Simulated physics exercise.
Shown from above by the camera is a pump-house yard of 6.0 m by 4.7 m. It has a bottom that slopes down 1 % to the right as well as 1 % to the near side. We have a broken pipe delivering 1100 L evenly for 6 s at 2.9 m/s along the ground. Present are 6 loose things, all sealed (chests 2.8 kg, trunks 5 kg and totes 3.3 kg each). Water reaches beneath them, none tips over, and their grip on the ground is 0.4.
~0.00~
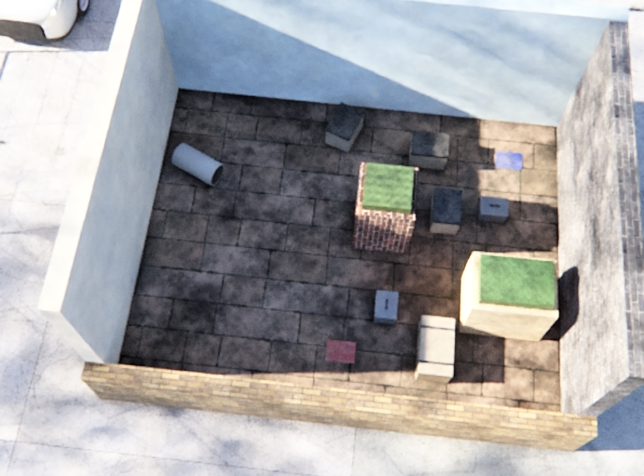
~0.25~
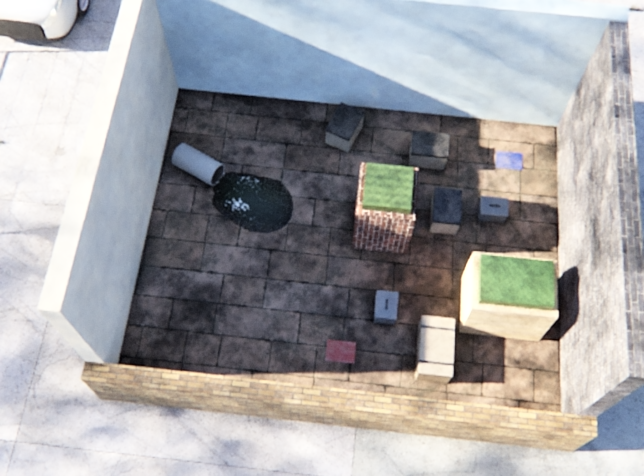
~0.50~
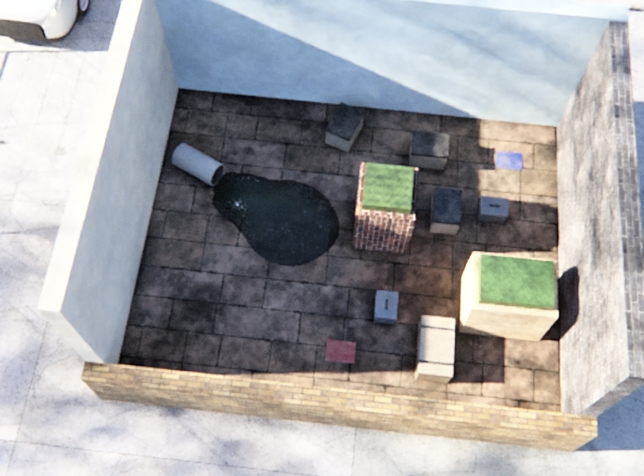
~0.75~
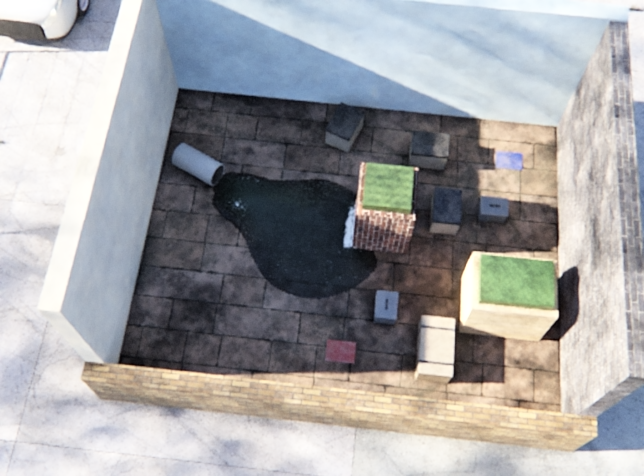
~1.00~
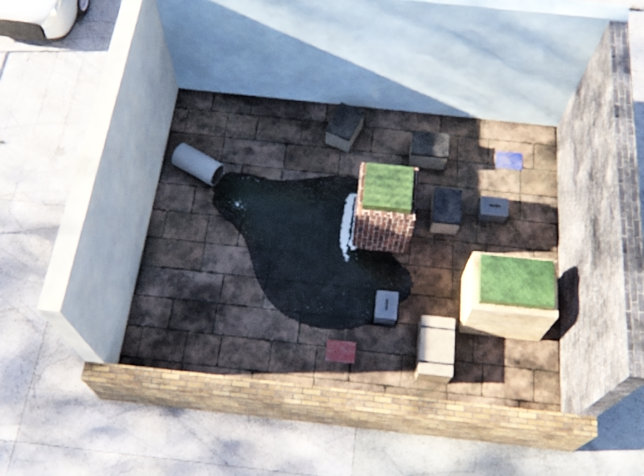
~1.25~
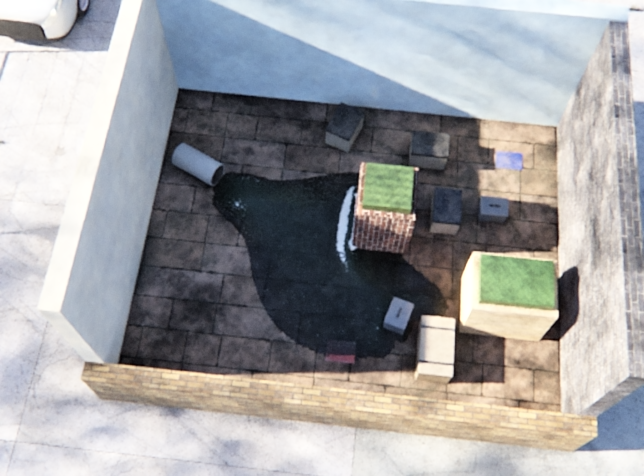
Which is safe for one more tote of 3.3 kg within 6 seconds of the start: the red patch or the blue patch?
The blue patch.
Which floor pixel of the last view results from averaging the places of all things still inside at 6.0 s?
(463, 237).
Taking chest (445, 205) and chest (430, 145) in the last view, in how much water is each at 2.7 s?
Some 0 cm at the first, some 1 cm at the second.
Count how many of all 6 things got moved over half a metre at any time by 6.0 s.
It adds up to 3.
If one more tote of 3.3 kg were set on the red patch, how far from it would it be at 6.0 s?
Distance: Approx. 100 cm.
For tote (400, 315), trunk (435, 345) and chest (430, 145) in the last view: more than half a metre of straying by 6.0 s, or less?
Going one by one: Beyond it, beyond it, beyond it.
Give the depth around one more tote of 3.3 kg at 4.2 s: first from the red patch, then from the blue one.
I'd say close to 10 cm, and close to 2 cm for the other.
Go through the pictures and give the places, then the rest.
In the first frame, a tote at (386, 304), on the bottom; a chest at (430, 143), on the bottom; the red patch at (341, 352); the blue patch at (509, 161); water covers 0.0 m2; 0 of 6 have shifted.
In the second frame, a tote at (386, 304) rests on the ground; a chest at (430, 143) rests on the ground; the red patch at (341, 352); the blue patch at (509, 161); water covers 0.8 m2; 0 of 6 have shifted.
In the third frame, a tote at (386, 304), on the bottom; a chest at (430, 143) rests on the ground; the red patch at (341, 352); the blue patch at (509, 161); water covers 1.8 m2; 0 of 6 have shifted.
In the fourth frame, a tote at (386, 304) rests on the ground; a chest at (430, 143) rests on the ground; the red patch at (341, 352); the blue patch at (509, 161); 3.0 m2 under water; 0 of 6 have shifted.
In the fifth frame, a tote at (387, 305) rests on the ground; a chest at (430, 143), on the bottom; the red patch at (341, 352); the blue patch at (509, 161); 4.2 m2 under water; 0 of 6 have shifted.
In the sixth frame, a tote at (399, 313), on the bottom, 21 cm from its start; a chest at (430, 143), on the bottom; the red patch at (341, 352); the blue patch at (509, 161); water covers 5.6 m2; 1 of 6 have shifted.
After 1.8 s on red it would be 36 cm off in 2 cm of water; on blue it would be 0 cm off in 0 cm of water.
After 2.7 s on red it would be 62 cm off in 8 cm of water; on blue it would be 0 cm off in 0 cm of water.
After 4.2 s on red it would be 55 cm off in 10 cm of water; on blue it would be 3 cm off in 2 cm of water.
After 6.0 s on red it would be 108 cm off in 4 cm of water; on blue it would be 12 cm off in 7 cm of water.
